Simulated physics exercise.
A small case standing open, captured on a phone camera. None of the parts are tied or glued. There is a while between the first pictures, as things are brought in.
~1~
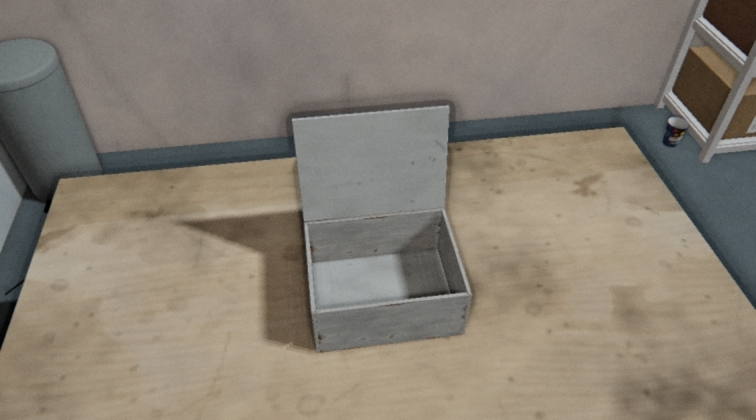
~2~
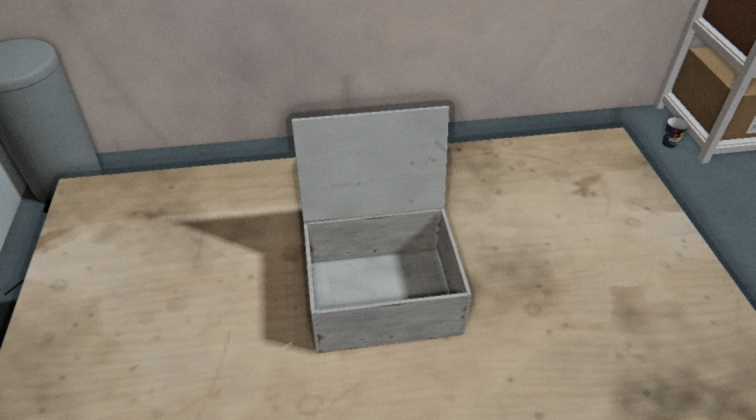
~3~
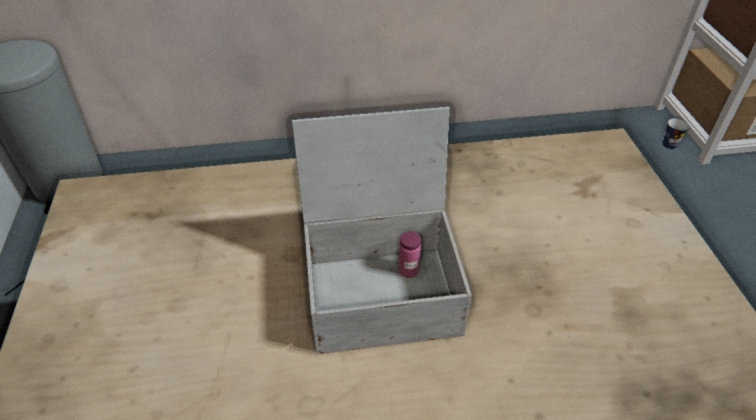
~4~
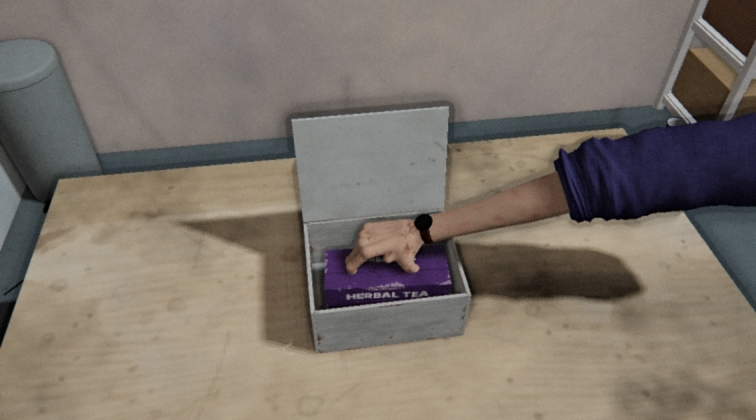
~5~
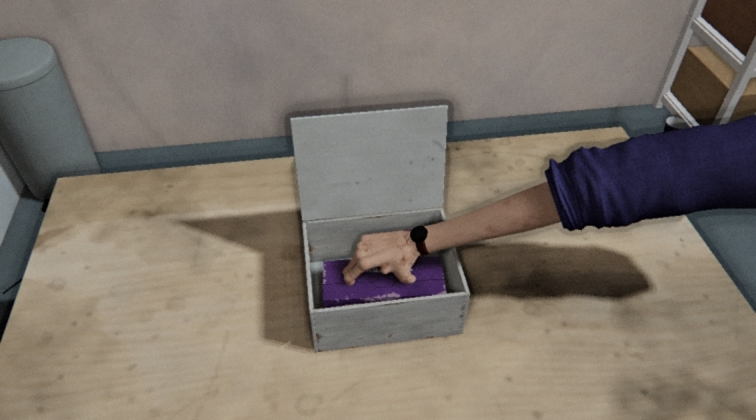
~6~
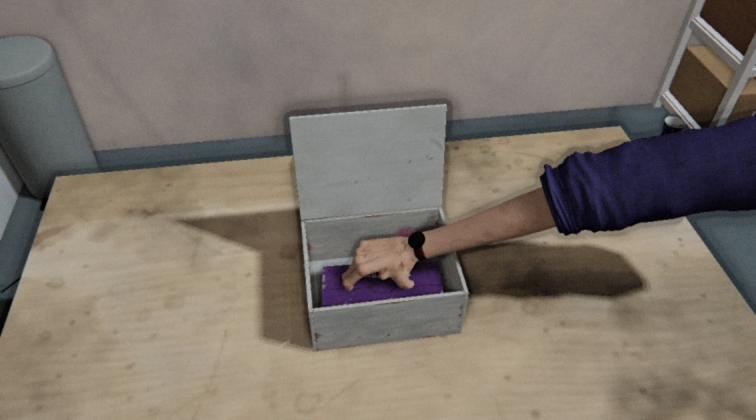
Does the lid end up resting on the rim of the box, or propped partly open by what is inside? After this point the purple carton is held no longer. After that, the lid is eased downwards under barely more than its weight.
It rests on the rim.
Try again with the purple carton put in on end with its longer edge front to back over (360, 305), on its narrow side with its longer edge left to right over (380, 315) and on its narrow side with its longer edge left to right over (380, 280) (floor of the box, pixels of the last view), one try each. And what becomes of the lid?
The first time the lid can't shut, the second time it goes down fully, and the third time it goes down fully.
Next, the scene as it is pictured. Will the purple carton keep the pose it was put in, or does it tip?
As it turns out, the purple carton keeps its original angle.
Then, 1.40 s later than the last frame, lid 72° above the rim.
Then, 1.90 s later than the last frame, lid 32° above the rim.
When it is over, lid shut; both as before. End places, in pixels of the last picture, purple carton near (382, 295).
